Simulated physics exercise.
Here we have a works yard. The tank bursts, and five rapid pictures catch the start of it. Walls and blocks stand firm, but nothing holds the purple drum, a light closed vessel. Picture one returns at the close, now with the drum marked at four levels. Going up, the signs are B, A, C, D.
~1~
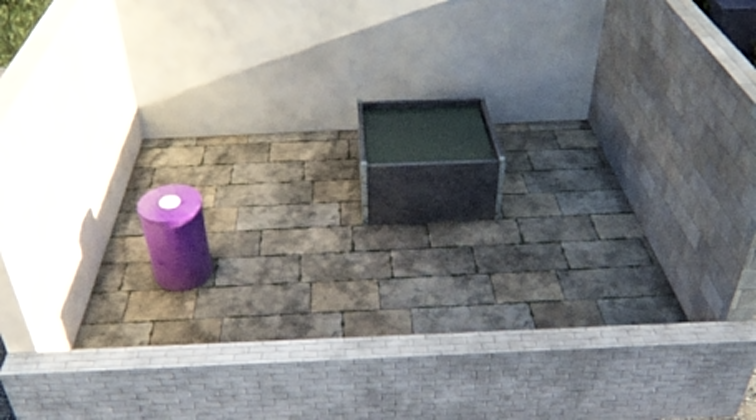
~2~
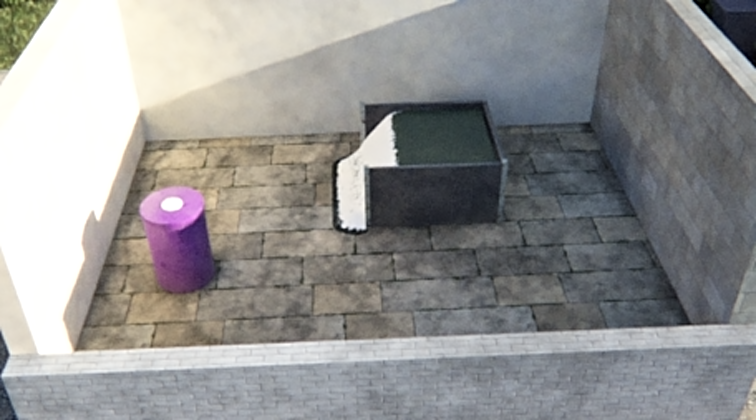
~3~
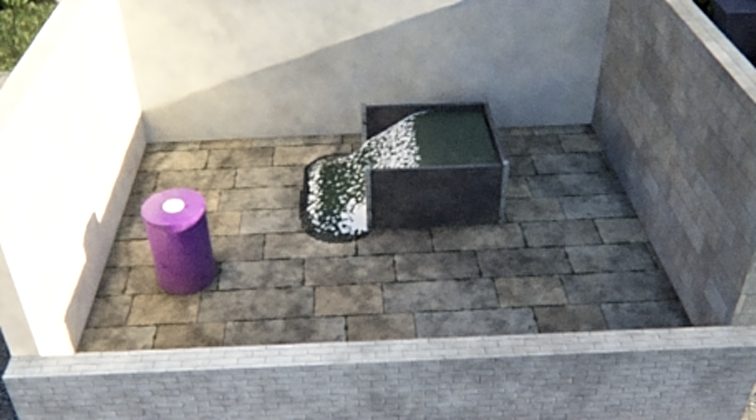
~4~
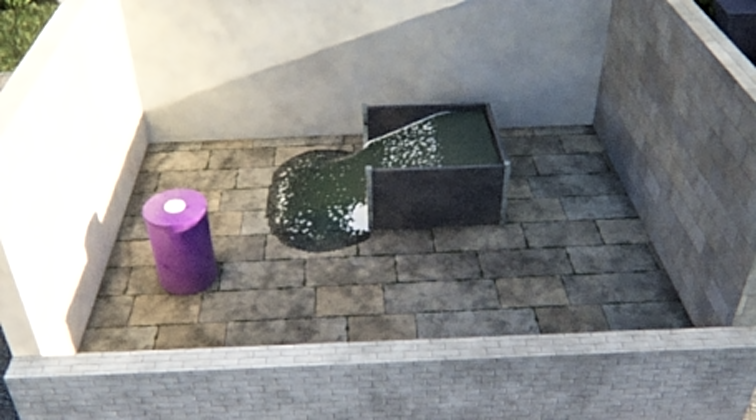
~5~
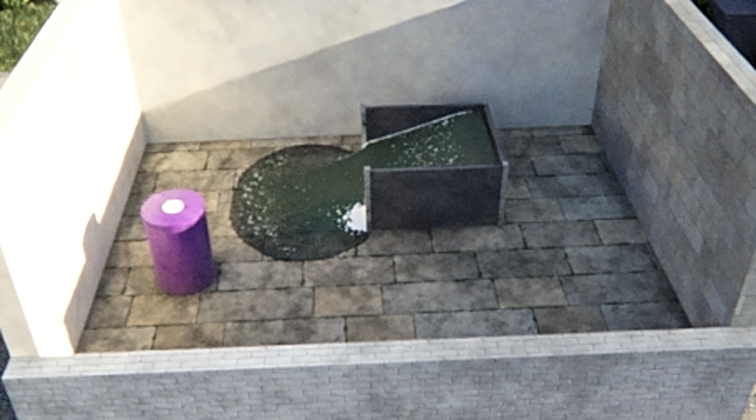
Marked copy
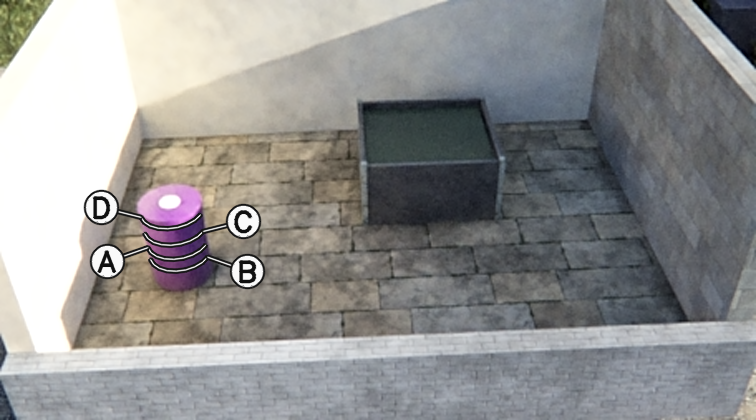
In this clip, a dark tank of greenish water stands in a walled, paved yard, and water pours out of its left side with white froth, then spreads across the paving as a widening pool toward a purple drum.
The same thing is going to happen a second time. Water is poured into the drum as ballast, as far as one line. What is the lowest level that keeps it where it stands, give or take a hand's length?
B.
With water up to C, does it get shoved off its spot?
No, not at all.
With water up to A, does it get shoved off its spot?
No, that is safe.
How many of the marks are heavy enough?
All four.
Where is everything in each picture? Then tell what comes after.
Lid of the purple drum at (171, 202); tank full, its middle at (427, 136).
Water covers 2 % of the ground and is seen nearest the drum at (344, 218).
Water covers 5 % of the ground and is seen nearest the drum at (316, 226).
Water covers 8 % of the ground and is seen nearest the drum at (293, 239).
Lid of the purple drum at (174, 207); water covers 12 % of the ground and is seen nearest the drum at (249, 234).
On the marked copy, A at (173, 259); B at (176, 271); C at (170, 245); D at (167, 228); from the bottom up B, A, C, D.
If A is chosen, it does not move.
If B is chosen, it does not move.
If C is chosen, it does not move.
If D is chosen, it does not move.
